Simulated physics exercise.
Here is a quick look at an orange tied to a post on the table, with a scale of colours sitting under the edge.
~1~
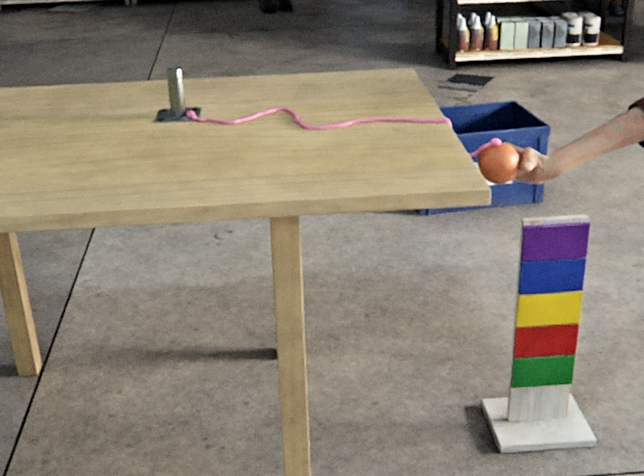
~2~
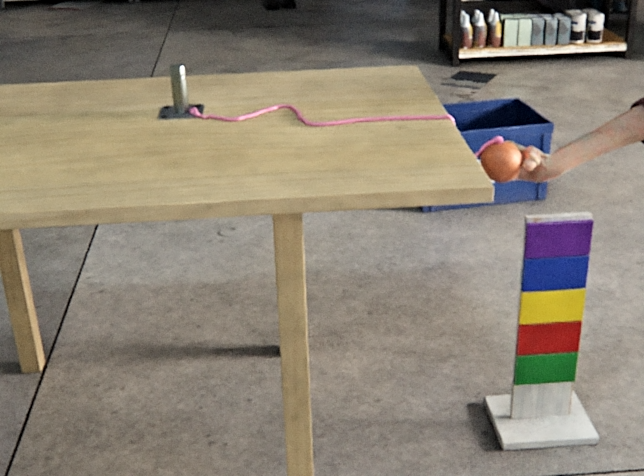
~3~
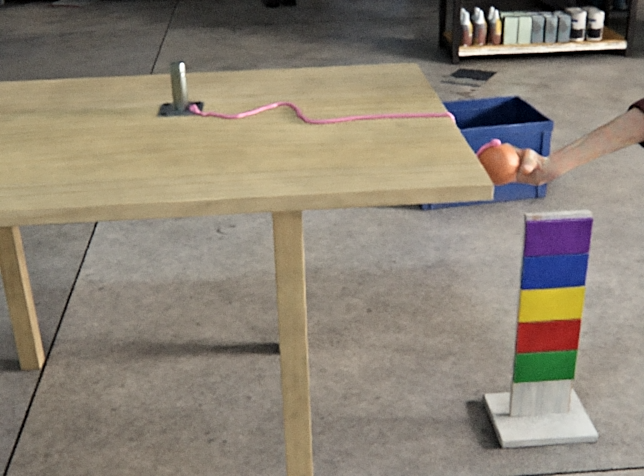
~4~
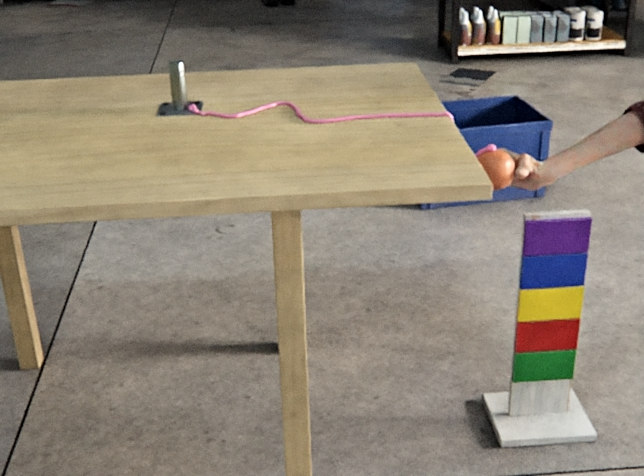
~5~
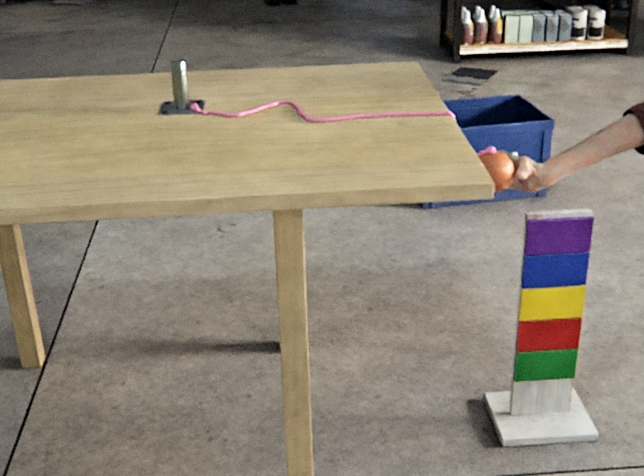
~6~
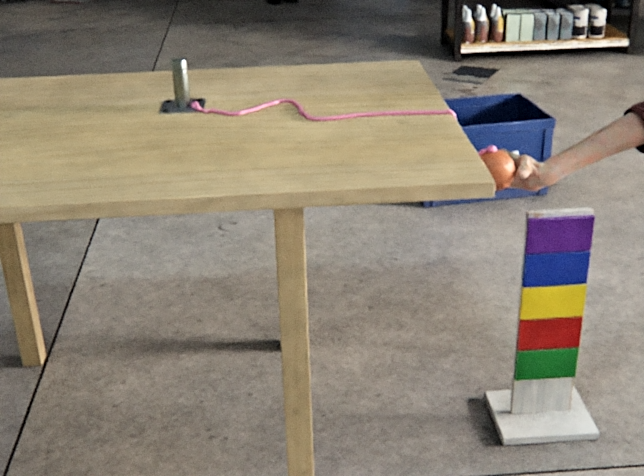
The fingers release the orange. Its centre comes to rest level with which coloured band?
With the blue one.
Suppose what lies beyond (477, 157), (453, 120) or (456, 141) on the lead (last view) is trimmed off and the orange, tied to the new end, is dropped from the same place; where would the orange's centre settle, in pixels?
Cut 1: About (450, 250). Cut 2: About (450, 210). Cut 3: About (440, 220).
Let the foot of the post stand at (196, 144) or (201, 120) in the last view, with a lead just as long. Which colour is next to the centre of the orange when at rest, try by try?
One after the other, yellow; yellow.
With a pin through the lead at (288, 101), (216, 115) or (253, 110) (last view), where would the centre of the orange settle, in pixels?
Roughly (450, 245), (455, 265) and (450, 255), in that order.
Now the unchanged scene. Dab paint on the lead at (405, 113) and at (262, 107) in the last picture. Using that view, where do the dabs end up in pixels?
One ends up around (452, 139), the other around (287, 107).
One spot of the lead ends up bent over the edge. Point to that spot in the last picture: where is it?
You'll find it somewhere near (380, 114).
Early on, orange near (481, 276); level with blue.
Midway, orange near (416, 266); level with blue.
Near the end, orange near (453, 274); level with blue.
Finally, orange near (450, 273); level with blue. Its middle rests at the blue band.
